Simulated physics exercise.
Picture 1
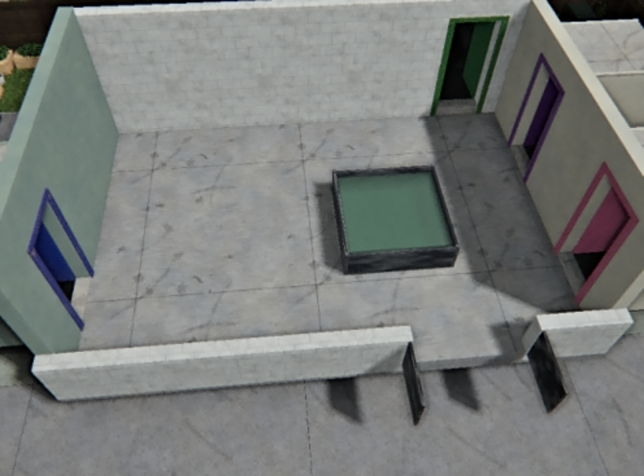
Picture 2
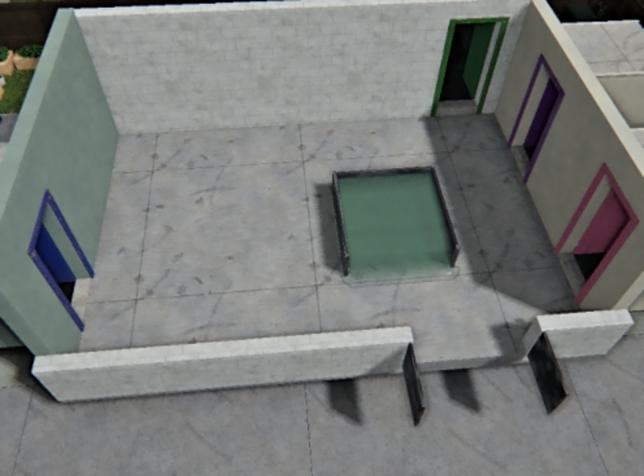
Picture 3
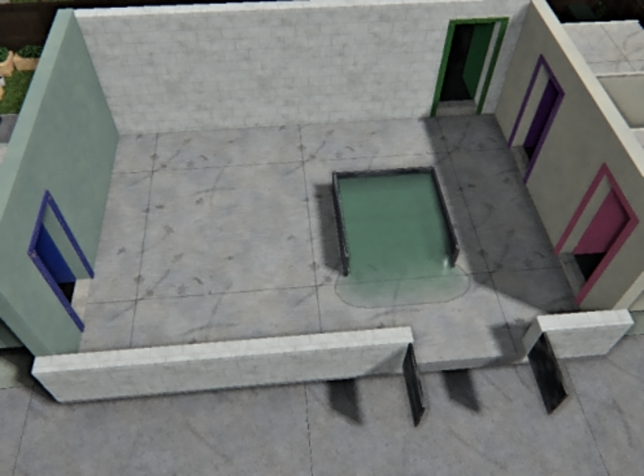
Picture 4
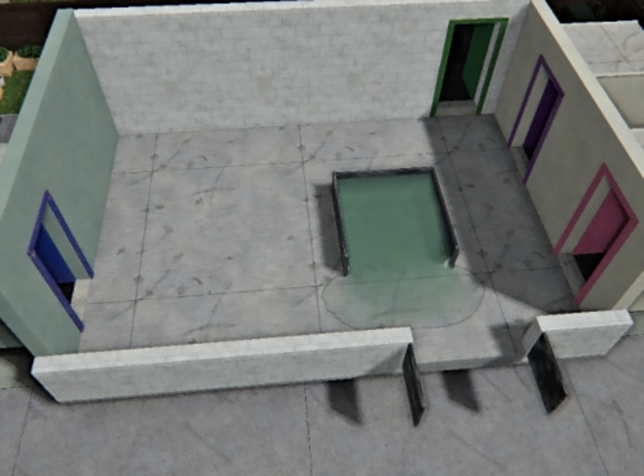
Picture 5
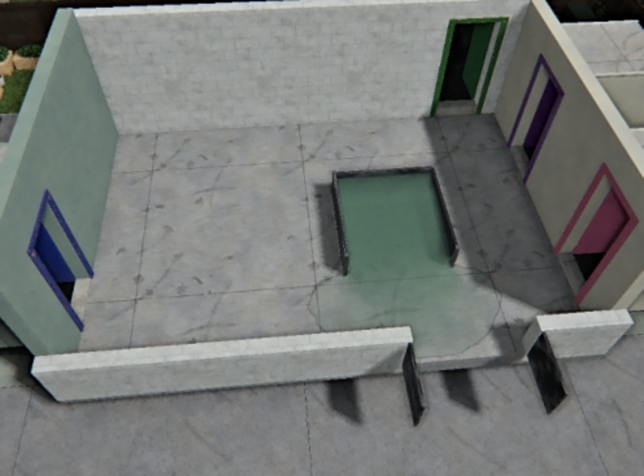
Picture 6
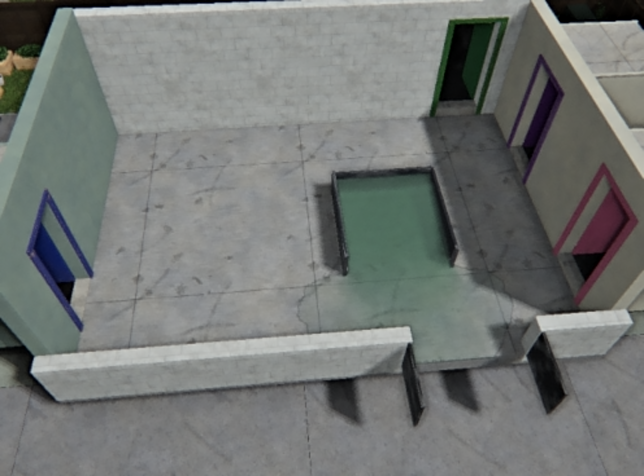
At the start, a square, dark-rimmed tank of green water sits whole and still on the grey floor of a walled court with coloured doorways. Its near side opens and water pours out in a rounded sheet, spreading toward the low front wall and thinning across the floor near the gap.
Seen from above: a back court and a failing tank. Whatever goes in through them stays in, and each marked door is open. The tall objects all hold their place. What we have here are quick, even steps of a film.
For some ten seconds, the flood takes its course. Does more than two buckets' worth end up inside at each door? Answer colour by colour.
The blue door yes, more than two; the green door no, two at most; the purple door no, two at most; the pink door no, two at most.
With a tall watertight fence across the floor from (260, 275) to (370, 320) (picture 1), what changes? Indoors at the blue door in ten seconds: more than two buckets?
Looking at it, the blue one doesn't reach it.
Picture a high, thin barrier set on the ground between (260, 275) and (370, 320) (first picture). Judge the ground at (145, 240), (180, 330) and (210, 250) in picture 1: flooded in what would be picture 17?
Log, spots one to three: Spared; spared; spared.
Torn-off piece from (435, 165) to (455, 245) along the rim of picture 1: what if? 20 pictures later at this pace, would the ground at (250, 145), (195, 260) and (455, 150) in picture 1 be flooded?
Taken in turn they're unwetted, unwetted and swamped.
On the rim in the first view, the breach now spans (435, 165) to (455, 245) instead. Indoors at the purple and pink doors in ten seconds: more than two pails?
Check - purple door: Comes out above; pink door: Comes out above.
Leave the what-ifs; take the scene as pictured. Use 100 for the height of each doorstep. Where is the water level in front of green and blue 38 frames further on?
The first is near 0 per cent, the second near 180 per cent.
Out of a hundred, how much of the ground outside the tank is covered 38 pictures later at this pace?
Roughly 35 per cent.
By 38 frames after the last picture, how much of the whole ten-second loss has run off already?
Roughly 90 percent.
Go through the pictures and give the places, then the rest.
In the first frame, the open tank at (392, 210) is whole and still.
In the second frame, the front is at (454, 271), out from the gap at (400, 265).
In the third frame, water pours out at (399, 265) and has run to (464, 282).
In the fourth frame, water pours out at (399, 266) and has run to (471, 307).
In the fifth frame, water pours out at (399, 265) and has run to a hidden place.
In the sixth frame, water pours out at (399, 266) and has run to a hidden place.
A moment on, water covers 15 % of the floor; the blue door not reached, the green door not reached, the purple door not reached, the pink door not reached.
Next, water covers 20 % of the floor; the blue door not reached, the green door not reached, the purple door not reached, the pink door not reached.
Then, water covers 30 % of the floor; the blue door wet at the sill, nothing in, the green door not reached, the purple door not reached, the pink door wet at the sill, nothing in.
Later, water covers 35 % of the floor; the blue door over two buckets in, the green door not reached, the purple door not reached, the pink door wet at the sill, nothing in.
In the end, water covers 50 % of the floor; the blue door over two buckets in, the green door not reached, the purple door not reached, the pink door wet at the sill, nothing in.
